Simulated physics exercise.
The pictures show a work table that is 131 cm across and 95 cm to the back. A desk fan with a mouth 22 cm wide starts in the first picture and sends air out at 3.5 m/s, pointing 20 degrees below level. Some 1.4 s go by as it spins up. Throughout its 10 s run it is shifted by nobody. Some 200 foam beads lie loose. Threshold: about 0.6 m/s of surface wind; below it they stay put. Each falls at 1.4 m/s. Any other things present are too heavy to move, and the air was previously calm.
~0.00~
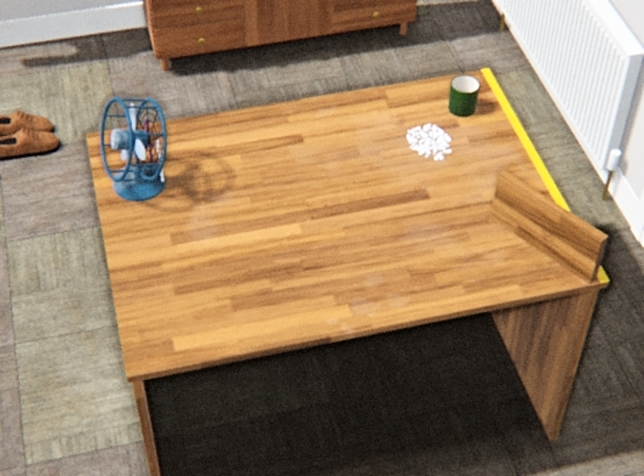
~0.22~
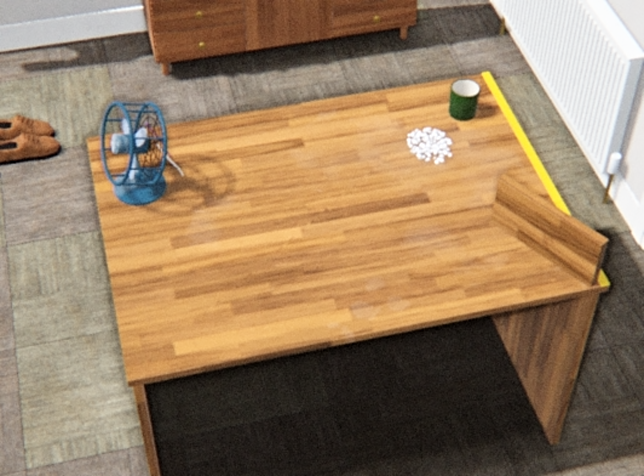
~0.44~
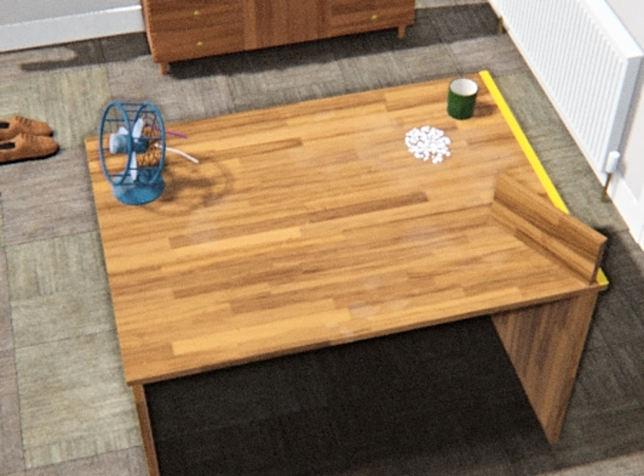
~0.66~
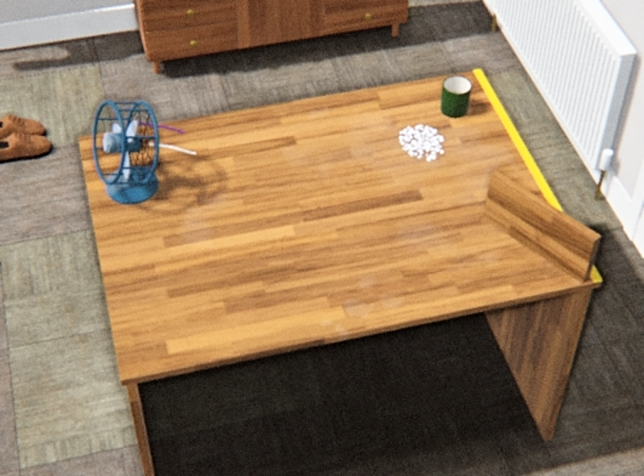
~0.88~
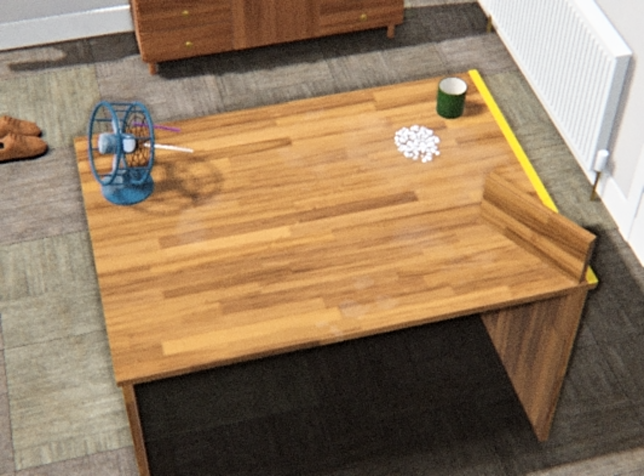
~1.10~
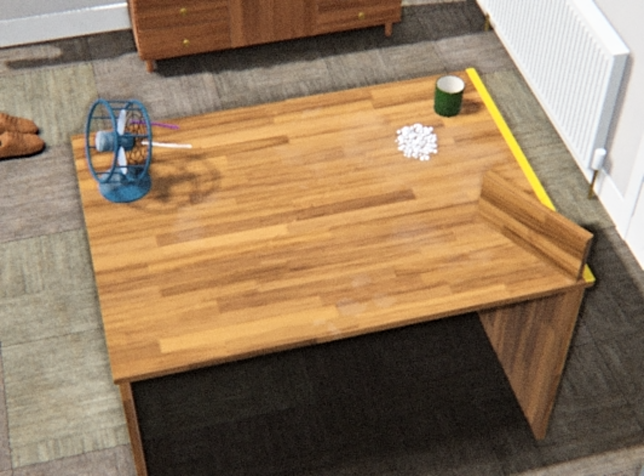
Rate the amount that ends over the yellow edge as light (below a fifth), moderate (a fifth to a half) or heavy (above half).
Heavy.
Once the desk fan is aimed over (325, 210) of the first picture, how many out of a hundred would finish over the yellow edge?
100 %.
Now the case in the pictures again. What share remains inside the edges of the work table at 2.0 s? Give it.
Roughly 0 per cent.
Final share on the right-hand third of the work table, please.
Near 0 %.
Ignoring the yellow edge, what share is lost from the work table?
About 0 %.
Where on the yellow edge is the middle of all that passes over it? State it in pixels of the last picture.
Median crossing, approx. (514, 140).
After 2.0 s, 100 % are over the yellow edge; 100 % have settled or left.
After 3.2 s, 100 % are over the yellow edge; 100 % have settled or left.
After 5.5 s, 100 % are over the yellow edge; 100 % have settled or left.
After 10.0 s, at the end, 100 % are over the yellow edge.
